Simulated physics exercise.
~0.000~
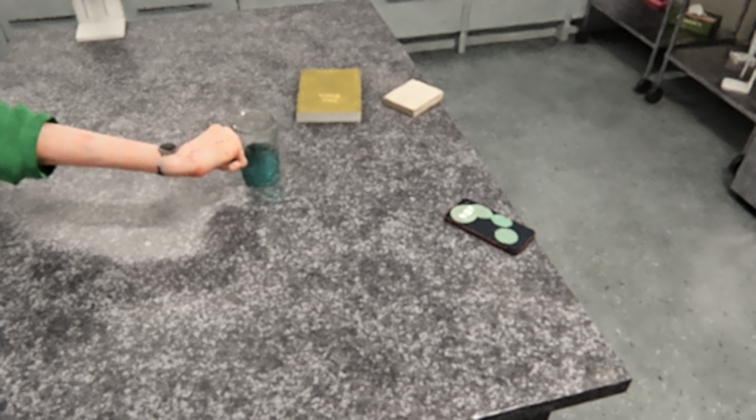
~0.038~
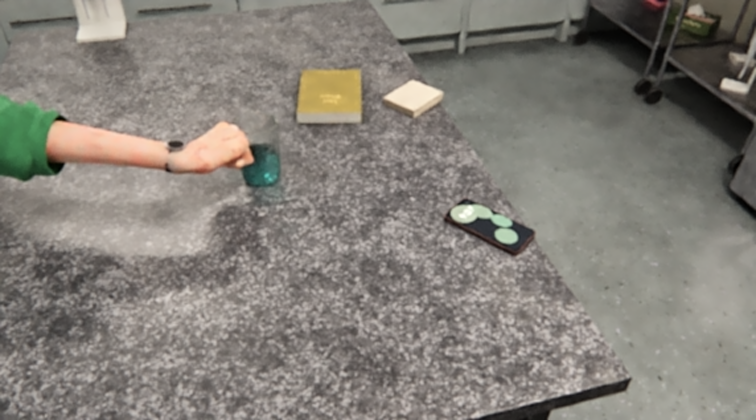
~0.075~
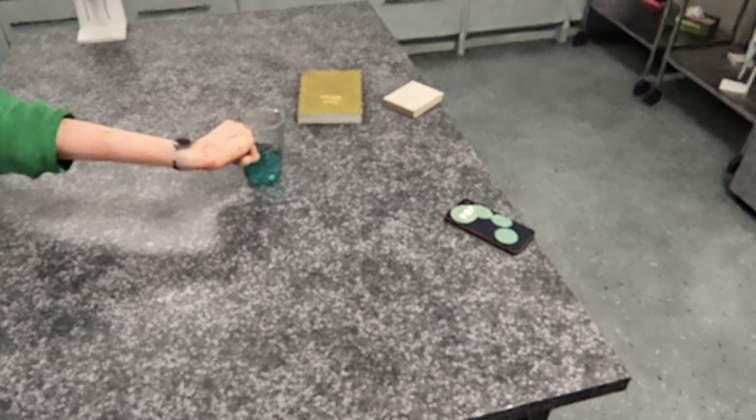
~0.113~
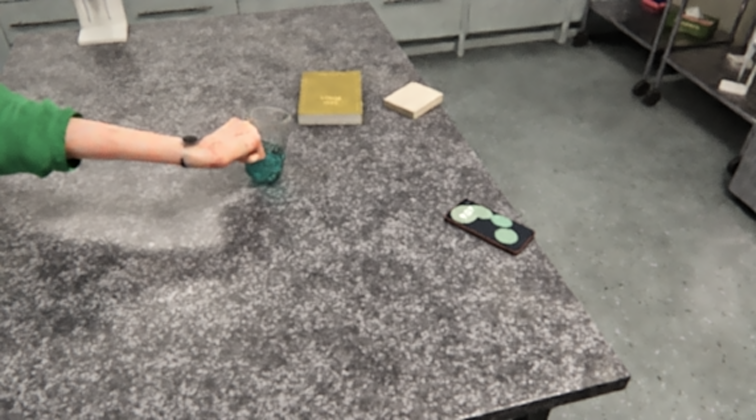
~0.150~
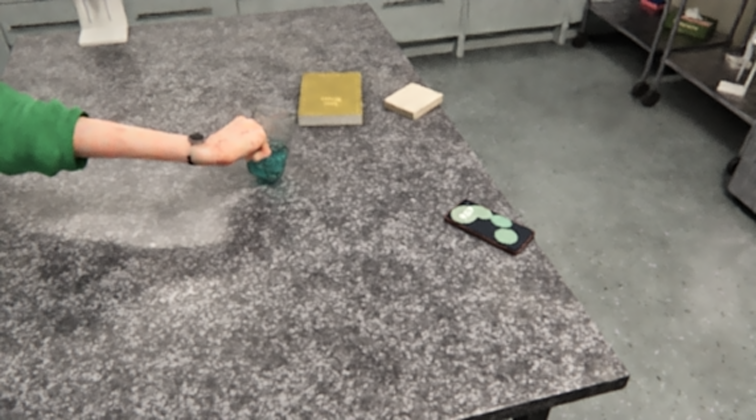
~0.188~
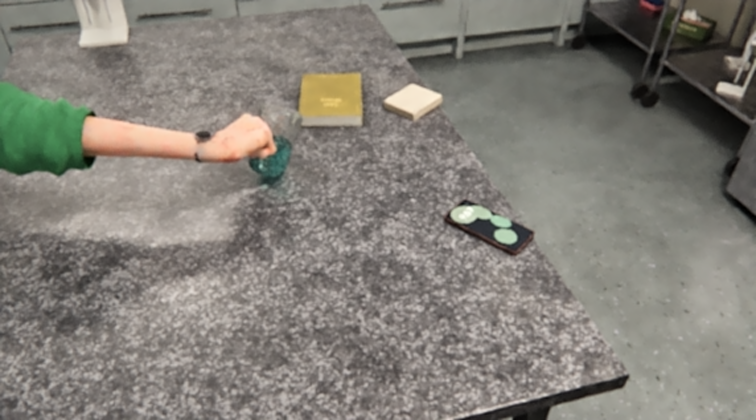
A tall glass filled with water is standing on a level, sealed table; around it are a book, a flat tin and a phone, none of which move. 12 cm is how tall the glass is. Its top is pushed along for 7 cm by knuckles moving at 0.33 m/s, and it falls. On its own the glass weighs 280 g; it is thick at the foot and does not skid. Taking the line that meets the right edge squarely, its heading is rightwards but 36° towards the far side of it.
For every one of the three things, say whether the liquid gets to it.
The book gets wet. The flat tin gets wet. The phone stays dry.
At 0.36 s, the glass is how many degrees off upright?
Angle: Around 68°.
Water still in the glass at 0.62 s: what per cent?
Share remaining: Around 40 %.
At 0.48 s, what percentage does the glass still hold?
I'd estimate near 84 %.
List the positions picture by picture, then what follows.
The first picture shows tilt 0°; the fist is at (225, 144); surface from (240, 154) to (276, 149); the book is at (330, 89); the flat tin is at (414, 94); the phone is at (489, 223).
The second picture shows tilt 0°; the fist is at (232, 141); surface from (241, 154) to (277, 149).
The third picture shows tilt 7°; the fist is at (238, 139); surface from (244, 149) to (280, 149).
The fourth picture shows tilt 13°; the fist is at (244, 137); surface from (248, 145) to (284, 148).
The fifth picture shows tilt 21°; the fist is at (250, 135); surface from (253, 146) to (288, 147).
The sixth picture shows tilt 28°; the fist is at (255, 132); surface from (255, 150) to (292, 145).
Then, 0.36 s in, the tilt is 68° and 100 per cent is in the glass, 0 has run off the table; wet so far, nothing.
Then, 0.48 s in, the tilt is 87° and 84 per cent is in the glass, 0 has run off the table; wet so far, nothing.
Then, 0.62 s in, the tilt is 87° and 40 per cent is in the glass, 0 has run off the table; wet so far, book.
Then, 0.86 s in, the tilt is 87° and 20 per cent is in the glass, 0 has run off the table; wet so far, book, flat tin.
Finally, 8 per cent is in the glass, 20 has run off the table; wet so far, book, flat tin.
